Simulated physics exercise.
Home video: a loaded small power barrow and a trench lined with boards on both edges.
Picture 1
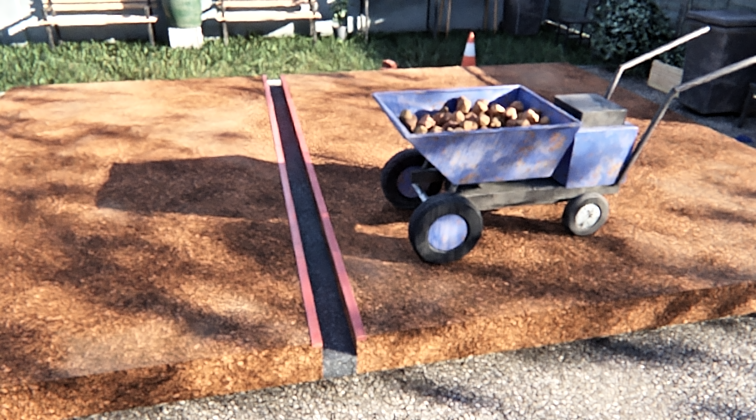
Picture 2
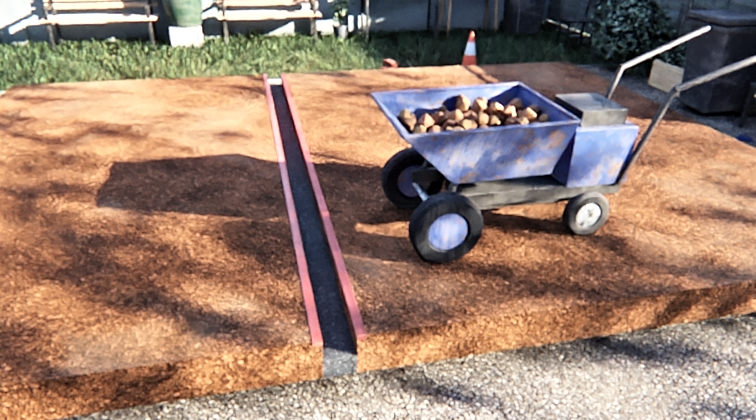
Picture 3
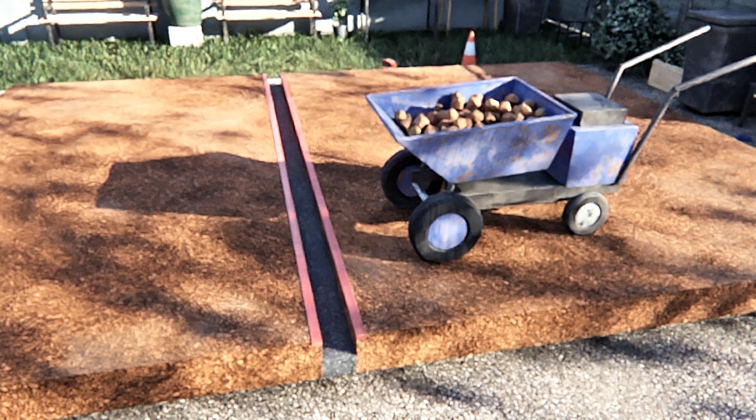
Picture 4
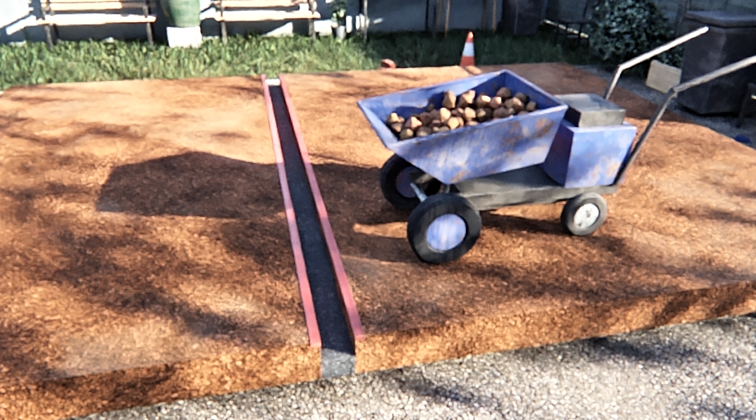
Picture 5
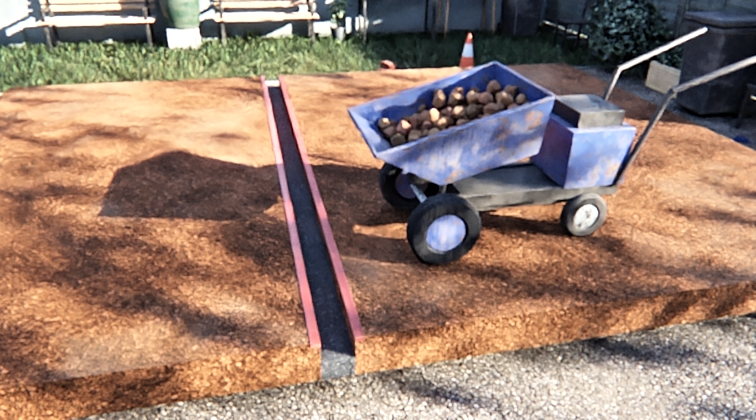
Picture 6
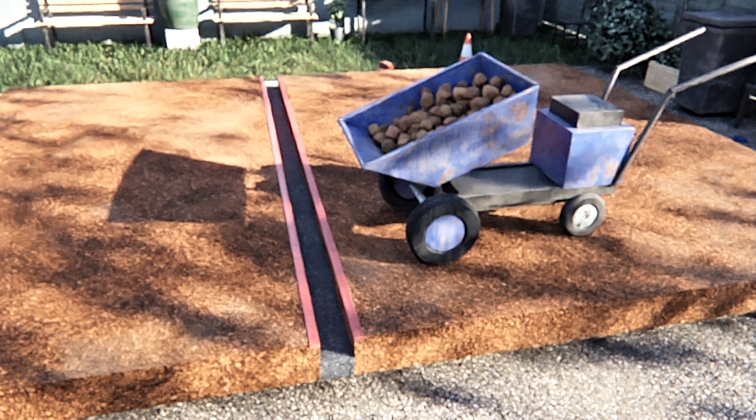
A small blue barrow loaded with brown clods stood still to the right of a narrow, board-edged trench, and its skip slowly tilted up at the back, its front lip dipping toward the left.
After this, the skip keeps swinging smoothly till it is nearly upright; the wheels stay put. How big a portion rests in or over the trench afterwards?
A minority of it.
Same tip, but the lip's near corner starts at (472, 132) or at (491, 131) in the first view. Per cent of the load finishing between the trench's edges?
First spot: About 30 percent; second spot: About 30 percent.
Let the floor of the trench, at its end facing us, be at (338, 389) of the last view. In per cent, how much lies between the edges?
Close to 50 per cent, I reckon.
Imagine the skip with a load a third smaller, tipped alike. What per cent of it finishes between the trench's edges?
About 40 %.
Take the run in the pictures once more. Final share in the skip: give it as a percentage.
Around 20 %.
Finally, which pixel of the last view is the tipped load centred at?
Somewhere close to (280, 241) in the last picture.
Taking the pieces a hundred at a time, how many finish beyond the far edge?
Call it some 45 percent of the pieces.
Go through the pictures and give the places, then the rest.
Lip of the skip at (406, 137), level; top of the load at (495, 125), clay clods; first edge of the trench at (350, 299); far edge at (309, 304), the trench under half as wide as the skip, and about half as deep as wide, in the first frame.
Lip of the skip at (404, 137), tipped barely; top of the load at (494, 123), in the second frame.
Lip of the skip at (397, 140), tipped barely; top of the load at (489, 120), in the third frame.
Lip of the skip at (387, 147), tipped a little; top of the load at (500, 115), in the fourth frame.
Lip of the skip at (376, 156), tipped clearly; top of the load at (489, 112), in the fifth frame.
Lip of the skip at (364, 167), tipped clearly; top of the load at (489, 100); first edge of the trench at (348, 300); far edge at (307, 305), in the sixth frame.
Soon, skip tipped steeply; all in the skip.
A while on, skip tipped right over; about two thirds in the skip; a small part in or heaped over the trench; about a quarter beyond it; a stray few falling.
Towards the end, skip tipped right over; about a quarter in the skip; about a third in or heaped over the trench; about half beyond it.
Finally, skip tipped right over; about a quarter in the skip; about a third in or heaped over the trench; about half beyond it.
